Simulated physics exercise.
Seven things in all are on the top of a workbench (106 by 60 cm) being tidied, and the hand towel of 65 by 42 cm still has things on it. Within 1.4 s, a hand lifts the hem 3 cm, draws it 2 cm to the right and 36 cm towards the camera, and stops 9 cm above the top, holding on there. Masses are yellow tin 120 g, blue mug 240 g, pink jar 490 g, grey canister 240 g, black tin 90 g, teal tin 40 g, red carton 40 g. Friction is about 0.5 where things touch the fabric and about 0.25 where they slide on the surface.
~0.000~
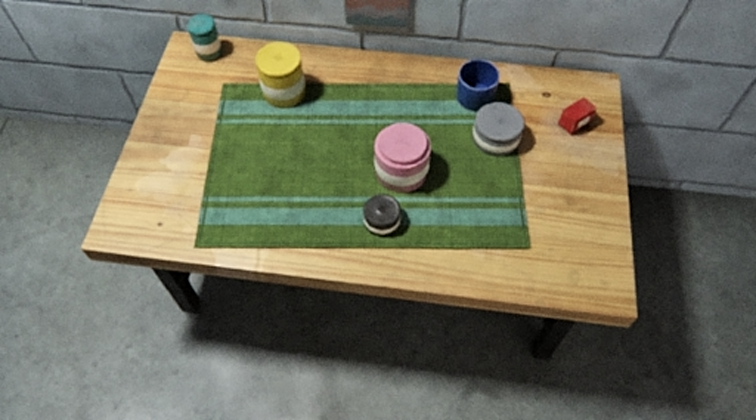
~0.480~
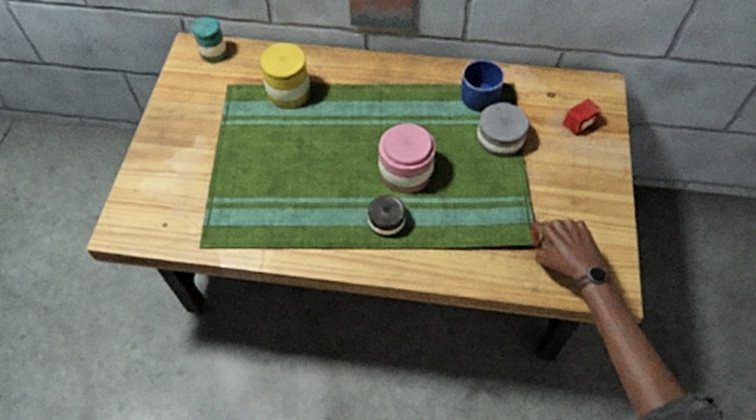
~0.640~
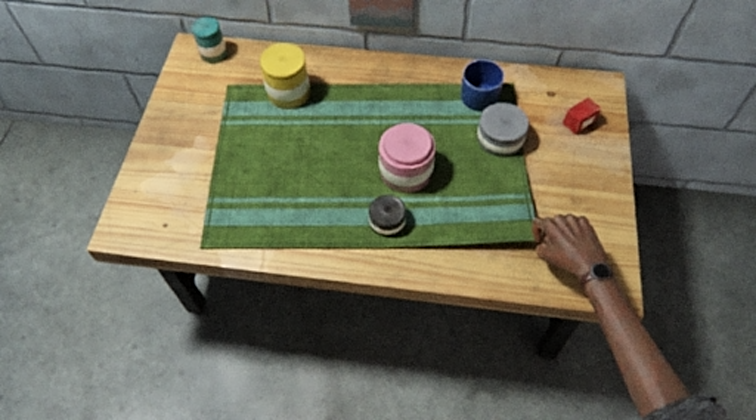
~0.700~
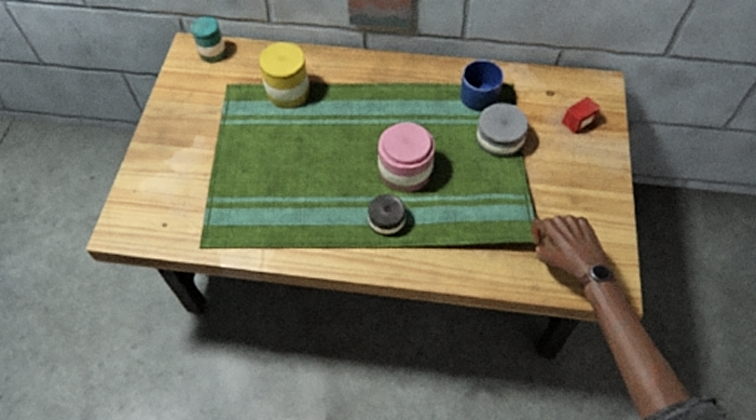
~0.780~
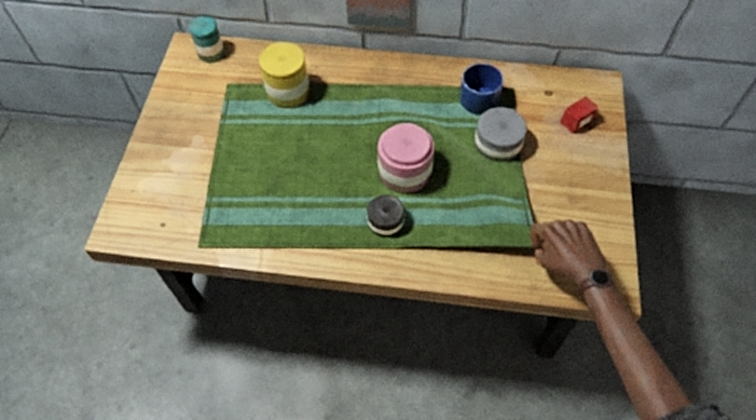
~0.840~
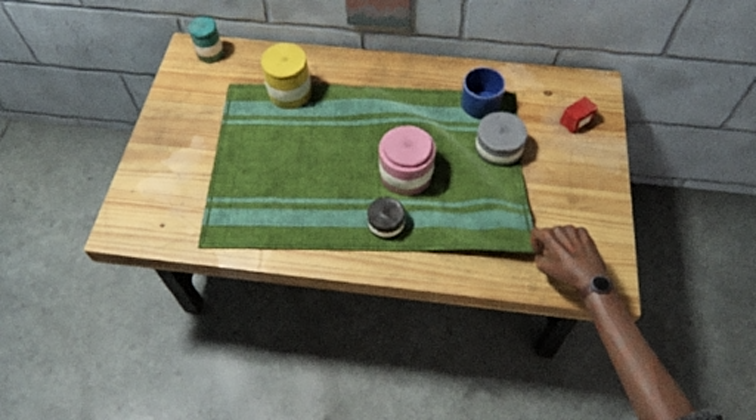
We see jars, tins, a blue mug and a red carton on a workbench, most on a green towel; a hand grips its near right corner and draws it slightly, rippling the cloth as items on it shift a little.
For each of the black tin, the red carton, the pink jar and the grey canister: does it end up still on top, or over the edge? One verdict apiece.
In the end black tin: Overboard; red carton: Aboard; pink jar: Overboard; grey canister: Overboard.
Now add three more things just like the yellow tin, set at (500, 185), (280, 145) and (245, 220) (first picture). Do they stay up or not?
Going through the three spots as listed: Ends up off the top, ends up off the top and ends up off the top.
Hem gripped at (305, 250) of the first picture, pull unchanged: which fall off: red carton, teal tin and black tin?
Result: Red carton keeps its place; teal tin keeps its place; black tin leaves the top.
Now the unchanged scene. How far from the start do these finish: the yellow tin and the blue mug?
Both leave: The yellow tin ends up off the top, while the blue mug ends up off the top.
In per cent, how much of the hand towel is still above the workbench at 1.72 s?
I'd estimate close to 60 per cent.
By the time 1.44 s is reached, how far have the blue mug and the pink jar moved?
For the blue mug it's around 25 cm, and for the pink jar around 20 cm.
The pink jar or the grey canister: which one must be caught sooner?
The pink one goes first.
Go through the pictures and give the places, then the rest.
In the first picture, shows, black tin (382, 209); red carton (580, 108); pink jar (403, 141); grey canister (500, 120); hand towel corners (194, 247) (223, 84) (509, 84) (530, 248).
In the second picture, shows, hand towel corners (199, 248) (228, 85); grip (537, 245).
In the third picture, shows, hand towel corners (200, 248) (228, 85); grip (539, 241).
In the fourth picture, shows, hand towel corners (199, 248) (227, 84); grip (538, 242).
In the fifth picture, shows, blue mug (483, 78); grey canister (502, 126); hand towel corners (198, 247) (227, 84); grip (537, 247).
In the sixth picture, shows, black tin (386, 212); red carton (582, 108); pink jar (408, 144); grey canister (503, 130); hand towel corners (198, 248) (229, 84) (516, 93); grip (537, 252).
By 1.1 s, 100 % of the hand towel is still over the top; grey canister 13 cm off its start, pink jar 8 cm off its start, black tin 7 cm off its start.
By 1.4 s, 85 % of the hand towel is still over the top; grey canister 26 cm off its start, pink jar 19 cm off its start, black tin 16 cm off its start.
By 1.7 s, 60 % of the hand towel is still over the top; grey canister 36 cm off its start at (556, 279), pink jar 29 cm off its start at (466, 267), black tin over the edge.
By 2.0 s, 35 % of the hand towel is still over the top; pink jar over the edge, grey canister 44 cm off its start, black tin over the edge.
By 3.6 s, 0 % of the hand towel is still over the top; pink jar over the edge, grey canister over the edge, black tin over the edge, red carton 0 cm off its start at (582, 107).
